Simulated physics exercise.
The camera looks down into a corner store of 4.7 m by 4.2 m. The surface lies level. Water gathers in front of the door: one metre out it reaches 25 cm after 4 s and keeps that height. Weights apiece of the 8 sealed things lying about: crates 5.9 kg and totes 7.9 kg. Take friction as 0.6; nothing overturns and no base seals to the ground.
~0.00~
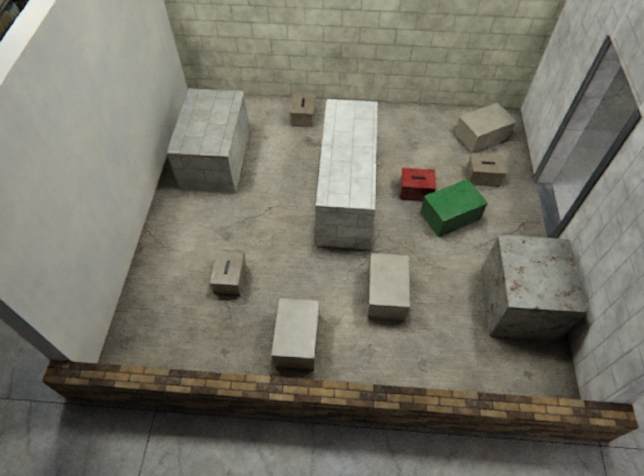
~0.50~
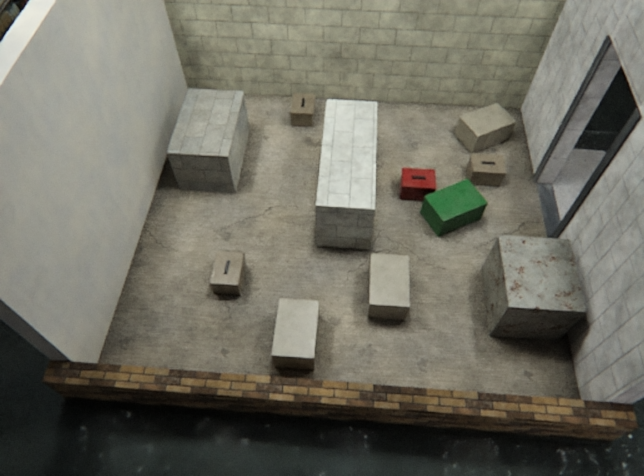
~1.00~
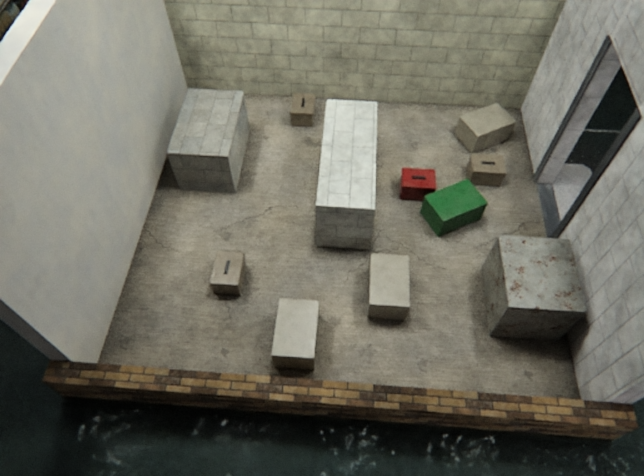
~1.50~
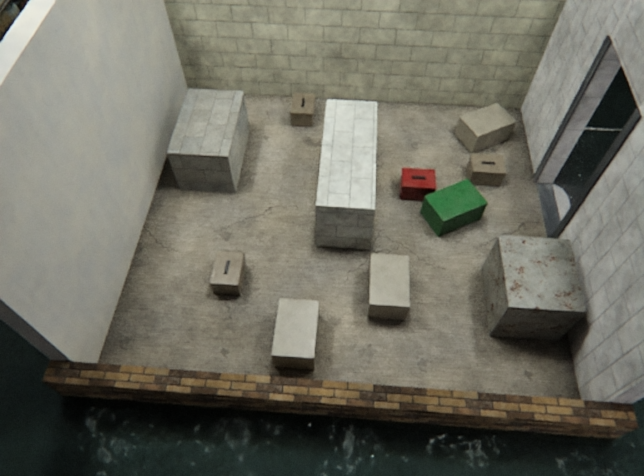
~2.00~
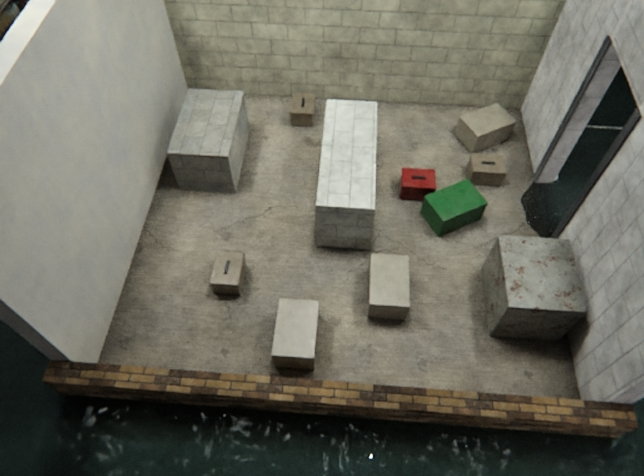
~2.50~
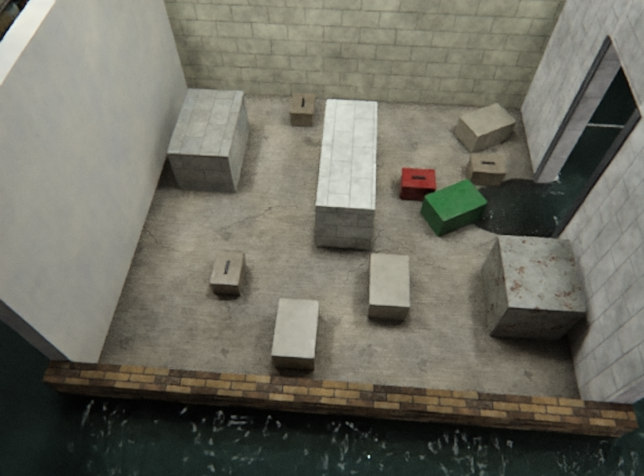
We see boxes and blocks, including a red tote and a green crate, resting in a walled store as dark water spreads outside, then enters through the doorway on the right; none of the objects inside moves.
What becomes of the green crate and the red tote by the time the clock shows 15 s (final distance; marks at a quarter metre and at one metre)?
Green crate gets carried off; red tote ends far away.
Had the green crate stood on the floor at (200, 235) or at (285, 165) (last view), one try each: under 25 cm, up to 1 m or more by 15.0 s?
In turn: It travels far; it gets carried off.
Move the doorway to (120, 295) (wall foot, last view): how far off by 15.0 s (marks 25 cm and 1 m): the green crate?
In that case the green crate gets carried off.
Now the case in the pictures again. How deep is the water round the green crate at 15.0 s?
About 9 cm.
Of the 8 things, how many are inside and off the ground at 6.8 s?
I count 6.
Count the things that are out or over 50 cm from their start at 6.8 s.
By then 5.
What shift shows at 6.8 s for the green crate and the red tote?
About 250 and 60 cm.
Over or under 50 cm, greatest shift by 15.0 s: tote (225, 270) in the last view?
It is under.
After 3.5 s the green crate is near (436, 201), 0.2 m from its start, aground; the red tote is near (417, 178), 0.0 m from its start, aground; 0 afloat.
After 6.8 s the green crate is near (336, 357), 2.4 m from its start, afloat; the red tote is near (402, 140), 0.6 m from its start, afloat; 6 afloat.
After 11.0 s the green crate is near (173, 239), 3.2 m from its start, afloat; the red tote is near (284, 123), 1.9 m from its start, aground; 5 afloat.
After 15.0 s the green crate is near (237, 238), 2.5 m from its start, afloat; the red tote is near (292, 135), 1.7 m from its start, afloat; 8 afloat.
